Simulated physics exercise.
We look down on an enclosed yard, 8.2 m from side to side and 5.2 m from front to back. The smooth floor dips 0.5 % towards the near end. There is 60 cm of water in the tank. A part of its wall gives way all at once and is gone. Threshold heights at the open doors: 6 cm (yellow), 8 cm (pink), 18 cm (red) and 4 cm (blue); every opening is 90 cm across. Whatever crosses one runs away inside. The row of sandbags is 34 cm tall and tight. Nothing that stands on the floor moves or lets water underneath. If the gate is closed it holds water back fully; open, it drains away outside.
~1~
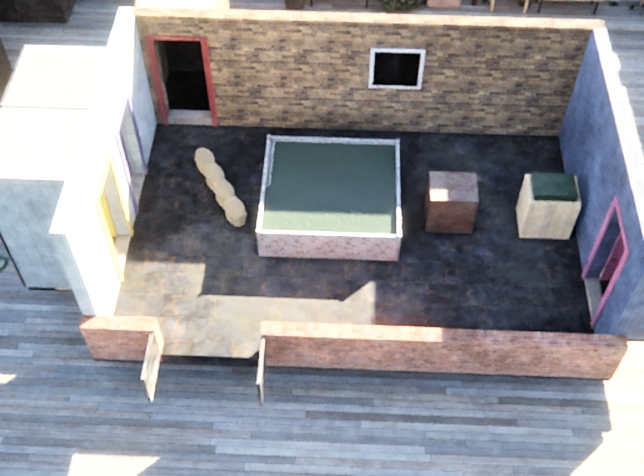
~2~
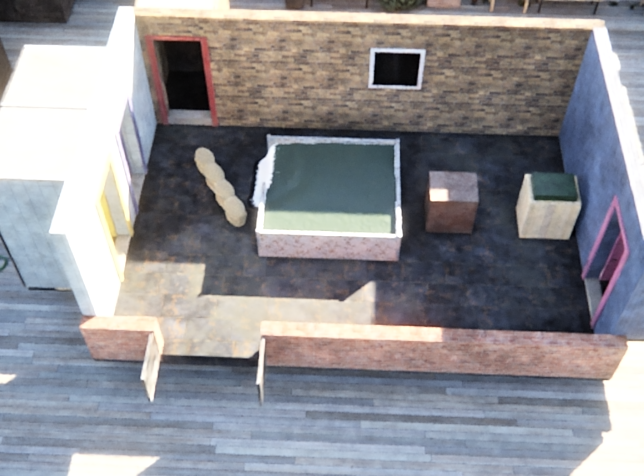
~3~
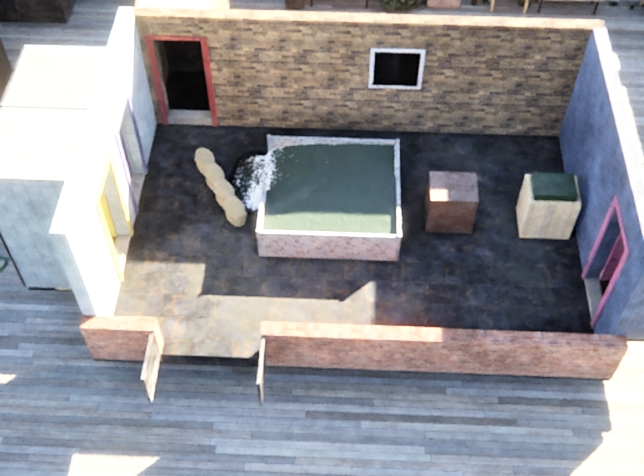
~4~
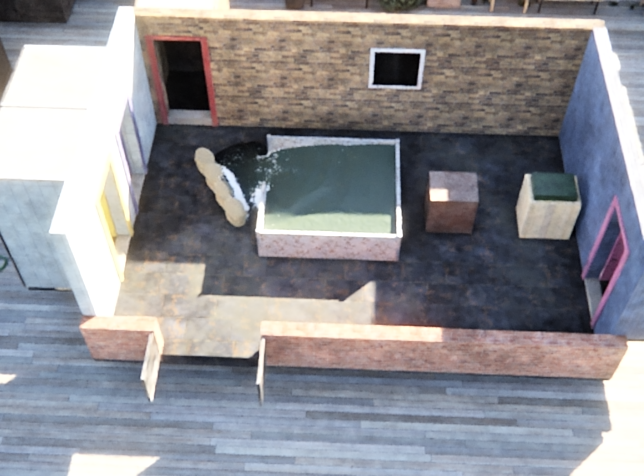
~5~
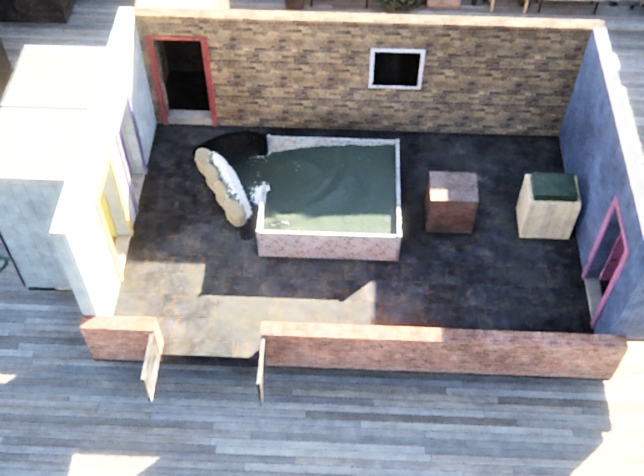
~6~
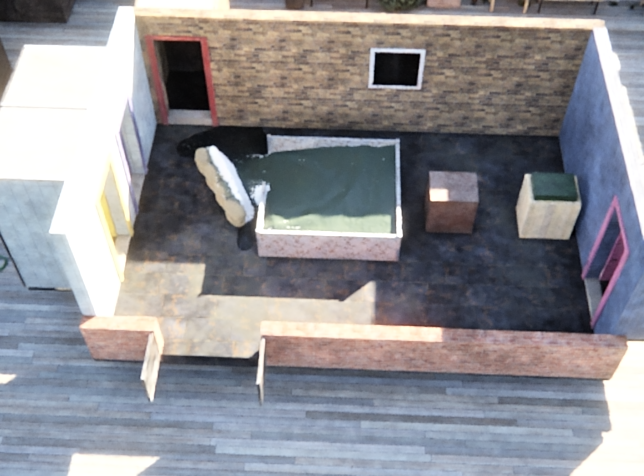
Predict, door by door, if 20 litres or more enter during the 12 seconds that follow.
Door by door: At the yellow door it does not reach the limit; at the pink door it stays under the limit; at the red door it goes over the limit; at the blue door it passes the limit.
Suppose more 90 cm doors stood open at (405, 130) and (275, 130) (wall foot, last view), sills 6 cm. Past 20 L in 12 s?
In that order: Not over, over.
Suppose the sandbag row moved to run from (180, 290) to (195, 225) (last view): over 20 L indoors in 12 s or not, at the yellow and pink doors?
Then: Yellow over, pink under.
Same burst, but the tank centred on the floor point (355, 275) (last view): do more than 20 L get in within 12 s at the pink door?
Against that limit: Pink below.
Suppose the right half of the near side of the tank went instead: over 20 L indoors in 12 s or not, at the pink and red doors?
Then: Pink over, red under.
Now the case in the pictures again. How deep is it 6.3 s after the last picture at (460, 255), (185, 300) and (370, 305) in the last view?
In that order: 0, 8 and 1 cm.
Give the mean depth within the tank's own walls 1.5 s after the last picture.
About 38 cm.
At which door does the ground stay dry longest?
It is the pink one.
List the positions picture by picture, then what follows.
The first frame shows the tank at (331, 187) is whole and still, 60 cm deep.
In the second frame, water pours out at (269, 176) and has run 0.6 m, to (256, 207); typically 8 cm deep outside, 60 cm at the tank's back.
In the third frame, water pours out at (269, 177) and has run 0.9 m, to (250, 155); typically 11 cm deep outside, 60 cm at the tank's back.
In the fourth frame, the front is at (220, 157), 1.2 m from the gap at (269, 178); 1.4 m2 of floor is under water; 60 cm left at the back of the tank.
In the fifth frame, the front is at (199, 152), 1.7 m from the gap at (269, 178); 1.9 m2 of floor is under water; 60 cm left at the back of the tank.
In the sixth frame, water pours out at (269, 178) and has run 2.0 m, to (182, 147); typically 8 cm deep outside, 60 cm at the tank's back.
Then, 0.7 s after the last picture water covers 15 % of the floor and is deepest (48 cm) near (227, 129); yellow door not reached, pink door not reached, red door 28 cm at the sill, 5 L in, blue door not reached.
Then, 1.5 s after the last picture water covers 30 % of the floor and is deepest (48 cm) near (166, 127); yellow door not reached, pink door not reached, red door 35 cm at the sill, 42 L in, blue door 9 cm at the sill, 0 L in.
Then, 2.8 s after the last picture water covers 45 % of the floor and is deepest (35 cm) near (166, 127); yellow door 4 cm at the sill, 0 L in, pink door not reached, red door 29 cm at the sill, 117 L in, blue door 8 cm at the sill, 8 L in.
Then, 6.3 s after the last picture water covers 65 % of the floor and is deepest (20 cm) near (235, 196); yellow door 4 cm at the sill, 1 L in, pink door 1 cm at the sill, 0 L in, red door 18 cm at the sill, 165 L in, blue door 7 cm at the sill, 40 L in.
Then, 11.3 s after the last picture water covers 90 % of the floor and is deepest (12 cm) near (235, 196); yellow door 3 cm at the sill, 1 L in, pink door 2 cm at the sill, 0 L in, red door 10 cm at the sill, 165 L in, blue door 5 cm at the sill, 62 L in.
